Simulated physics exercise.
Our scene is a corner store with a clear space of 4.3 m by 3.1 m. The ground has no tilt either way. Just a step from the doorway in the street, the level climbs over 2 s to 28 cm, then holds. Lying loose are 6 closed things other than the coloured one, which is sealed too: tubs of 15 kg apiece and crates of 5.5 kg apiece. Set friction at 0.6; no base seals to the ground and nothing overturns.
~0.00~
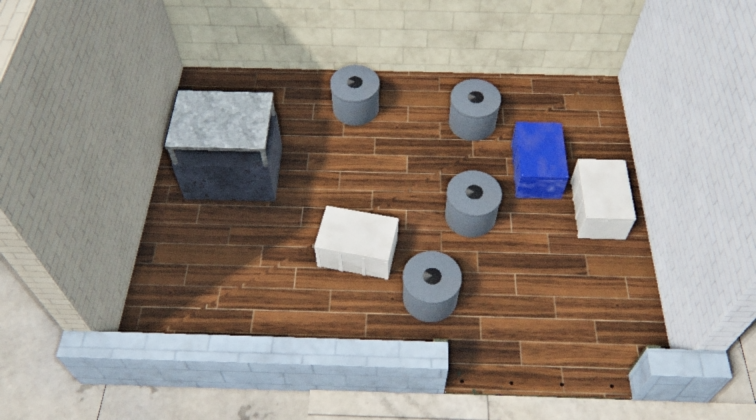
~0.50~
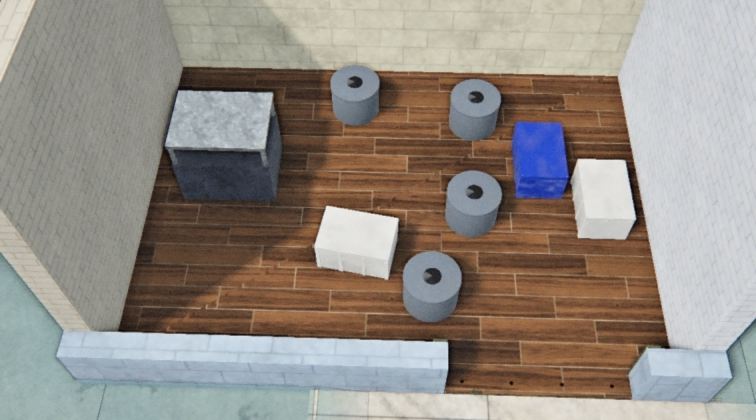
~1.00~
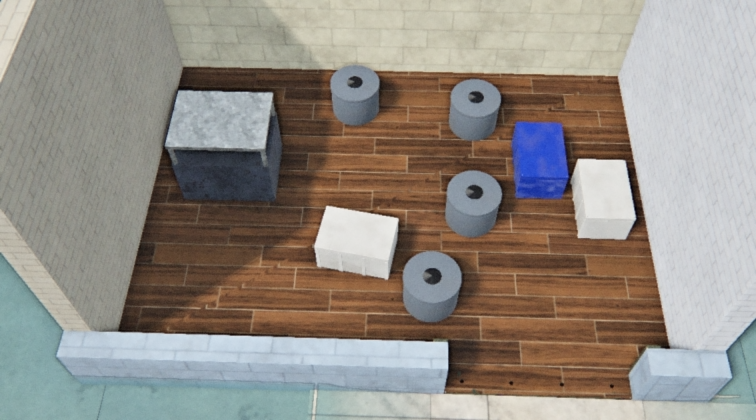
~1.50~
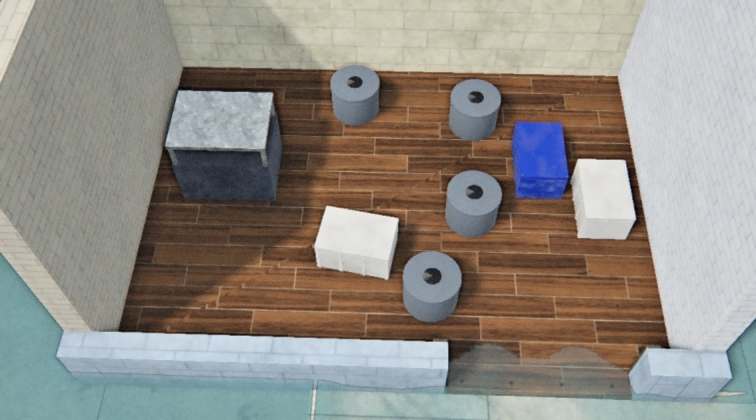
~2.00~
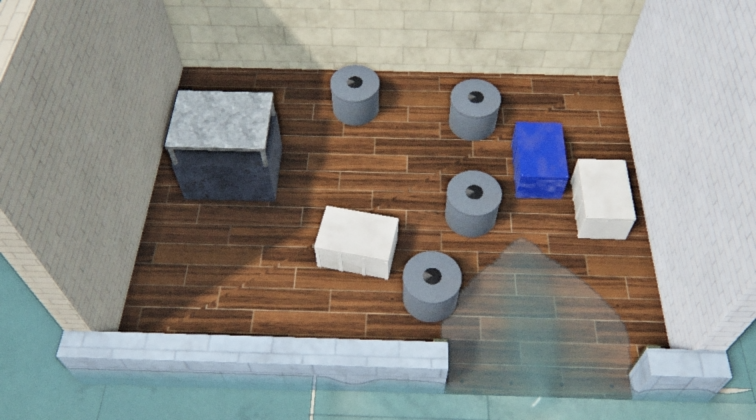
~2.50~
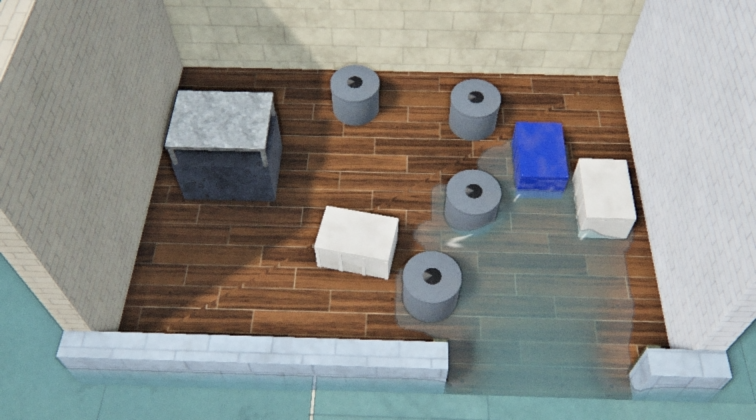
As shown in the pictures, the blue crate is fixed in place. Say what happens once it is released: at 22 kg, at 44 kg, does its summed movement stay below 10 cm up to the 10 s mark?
Neither mass keeps it there.
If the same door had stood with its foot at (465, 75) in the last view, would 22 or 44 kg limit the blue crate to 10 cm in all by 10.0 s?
With that change, neither one suffices.
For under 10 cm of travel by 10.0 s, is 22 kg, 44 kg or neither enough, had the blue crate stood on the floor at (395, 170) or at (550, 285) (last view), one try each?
Taking the two spots in turn, neither keeps it, then neither keeps it.
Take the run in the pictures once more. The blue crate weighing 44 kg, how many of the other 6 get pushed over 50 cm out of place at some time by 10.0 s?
5.
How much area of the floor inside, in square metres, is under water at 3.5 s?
At that time the wet patch spans about 7.5 m2.
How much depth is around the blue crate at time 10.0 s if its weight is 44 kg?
Around 24 cm.
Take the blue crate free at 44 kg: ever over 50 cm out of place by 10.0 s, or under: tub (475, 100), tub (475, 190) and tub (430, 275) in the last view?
First exceeds it, then exceeds it, then stays inside.
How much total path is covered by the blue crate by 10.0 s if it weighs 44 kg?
Total distance: Near 150 cm.
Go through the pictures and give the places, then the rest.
In the first picture, the blue crate at (542, 149) rests on the ground; 0.0 m2 under water; 0 of 7 have shifted.
In the second picture, the blue crate at (542, 149), on the bottom; 0.0 m2 under water; 0 of 7 have shifted.
In the third picture, the blue crate at (542, 149) rests on the ground; water covers 0.0 m2; 0 of 7 have shifted.
In the fourth picture, the blue crate at (542, 149), on the bottom; water covers 0.1 m2; 0 of 7 have shifted.
In the fifth picture, the blue crate at (542, 149), on the bottom; 1.1 m2 under water; 0 of 7 have shifted.
In the sixth picture, the blue crate at (542, 149) rests on the ground; 2.2 m2 under water; 0 of 7 have shifted.
After 3.5 s the blue crate would be 66 cm from its start with 22 kg and 0 cm from its start with 44 kg; 8 cm of water round it then.
After 4.5 s the blue crate would be 76 cm from its start with 22 kg and 0 cm from its start with 44 kg; 8 cm of water round it then.
After 7.0 s the blue crate would be 133 cm from its start with 22 kg and 41 cm from its start with 44 kg; 18 cm of water round it then.
After 10.0 s the blue crate would be 206 cm from its start with 22 kg and 116 cm from its start with 44 kg; 24 cm of water round it then.
